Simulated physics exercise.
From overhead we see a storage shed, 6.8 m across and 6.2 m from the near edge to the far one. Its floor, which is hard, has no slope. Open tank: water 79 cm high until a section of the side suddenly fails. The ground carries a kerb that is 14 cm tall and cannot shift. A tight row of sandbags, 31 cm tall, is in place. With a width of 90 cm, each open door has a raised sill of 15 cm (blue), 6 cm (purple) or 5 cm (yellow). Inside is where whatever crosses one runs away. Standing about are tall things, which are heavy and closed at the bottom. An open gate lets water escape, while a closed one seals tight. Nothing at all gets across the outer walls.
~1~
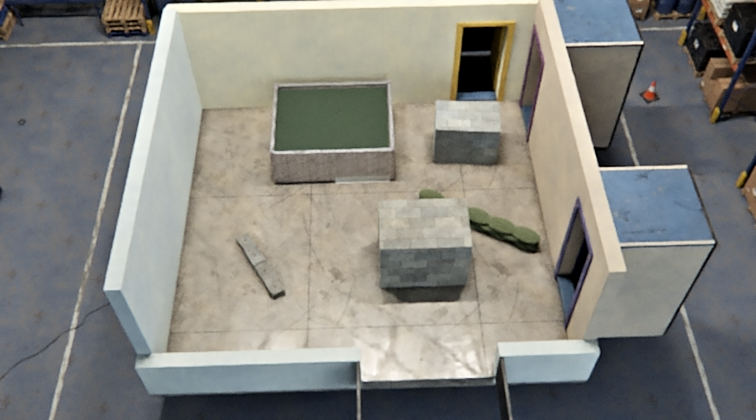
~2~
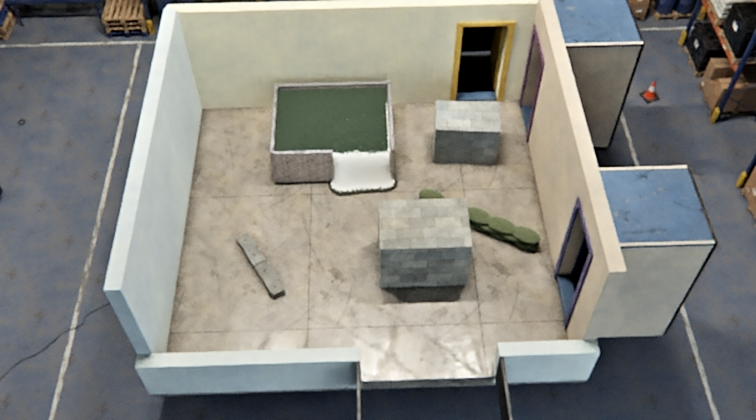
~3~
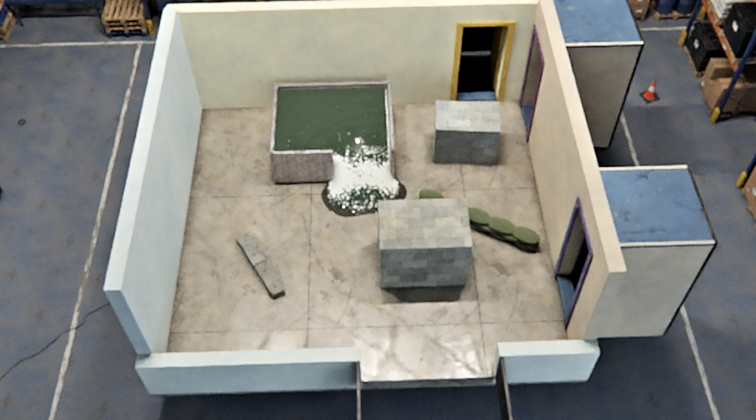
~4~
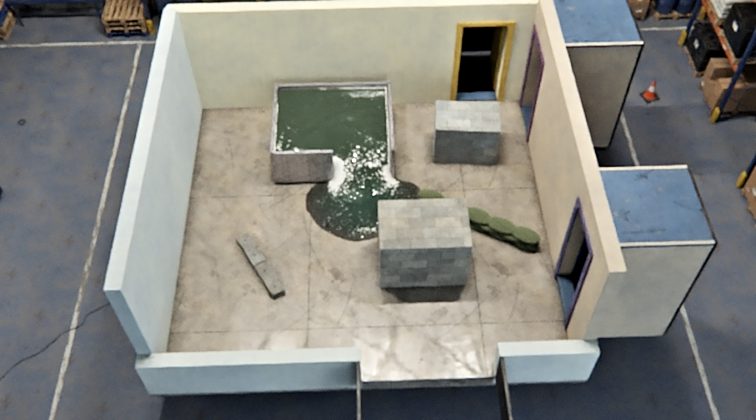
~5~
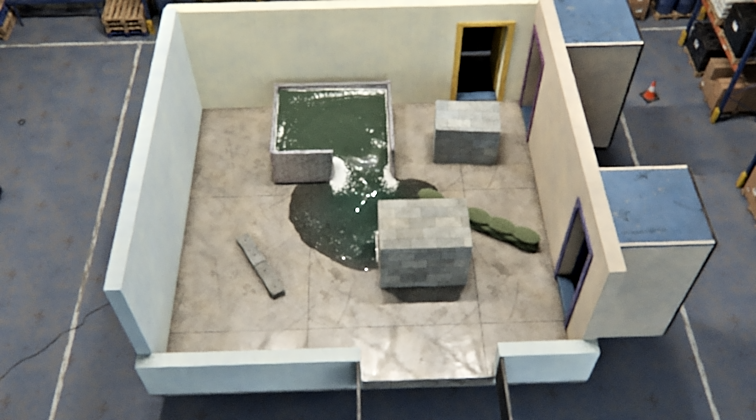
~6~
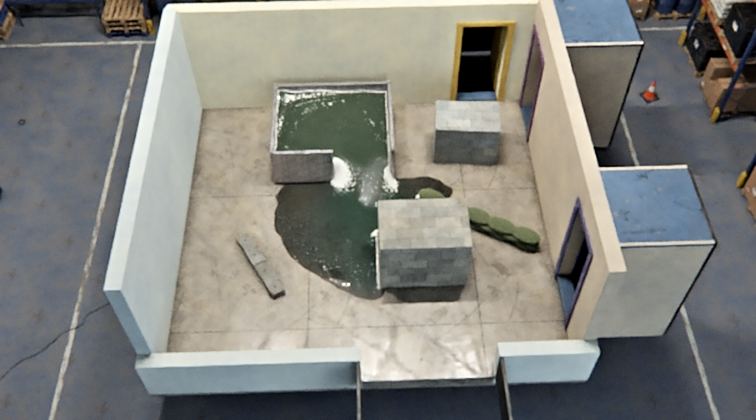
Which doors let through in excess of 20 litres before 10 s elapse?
Answer: The blue door does not; the purple door does not; the yellow door does not.
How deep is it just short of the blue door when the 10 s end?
Some 7.0 cm.
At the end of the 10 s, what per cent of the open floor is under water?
I'd say around 95 % is wet.
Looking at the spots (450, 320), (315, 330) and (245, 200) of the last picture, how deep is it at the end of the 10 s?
7, 8 and 7 cm, respectively.
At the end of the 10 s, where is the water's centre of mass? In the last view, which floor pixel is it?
The water's centre sits at about (332, 216).
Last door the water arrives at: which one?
It would be the yellow door.
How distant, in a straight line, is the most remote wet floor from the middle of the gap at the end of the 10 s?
About 5.4 m.
A moment later water covers 25 % of the floor and is deepest (50 cm) near (385, 236); blue door not reached, purple door not reached, yellow door not reached.
Soon after water covers 40 % of the floor and is deepest (43 cm) near (452, 234); blue door 18 cm at the sill, 0 L in, purple door not reached, yellow door not reached.
Next water covers 60 % of the floor and is deepest (31 cm) near (175, 374); blue door 12 cm at the sill, 3 L in, purple door not reached, yellow door not reached.
Later on water covers 90 % of the floor and is deepest (18 cm) near (385, 236); blue door 9 cm at the sill, 3 L in, purple door 2 cm at the sill, 0 L in, yellow door 3 cm at the sill, 0 L in.
At the end water covers 95 % of the floor and is deepest (15 cm) near (211, 176); blue door 7 cm at the sill, 3 L in, purple door 5 cm at the sill, 0 L in, yellow door 5 cm at the sill, 0 L in.
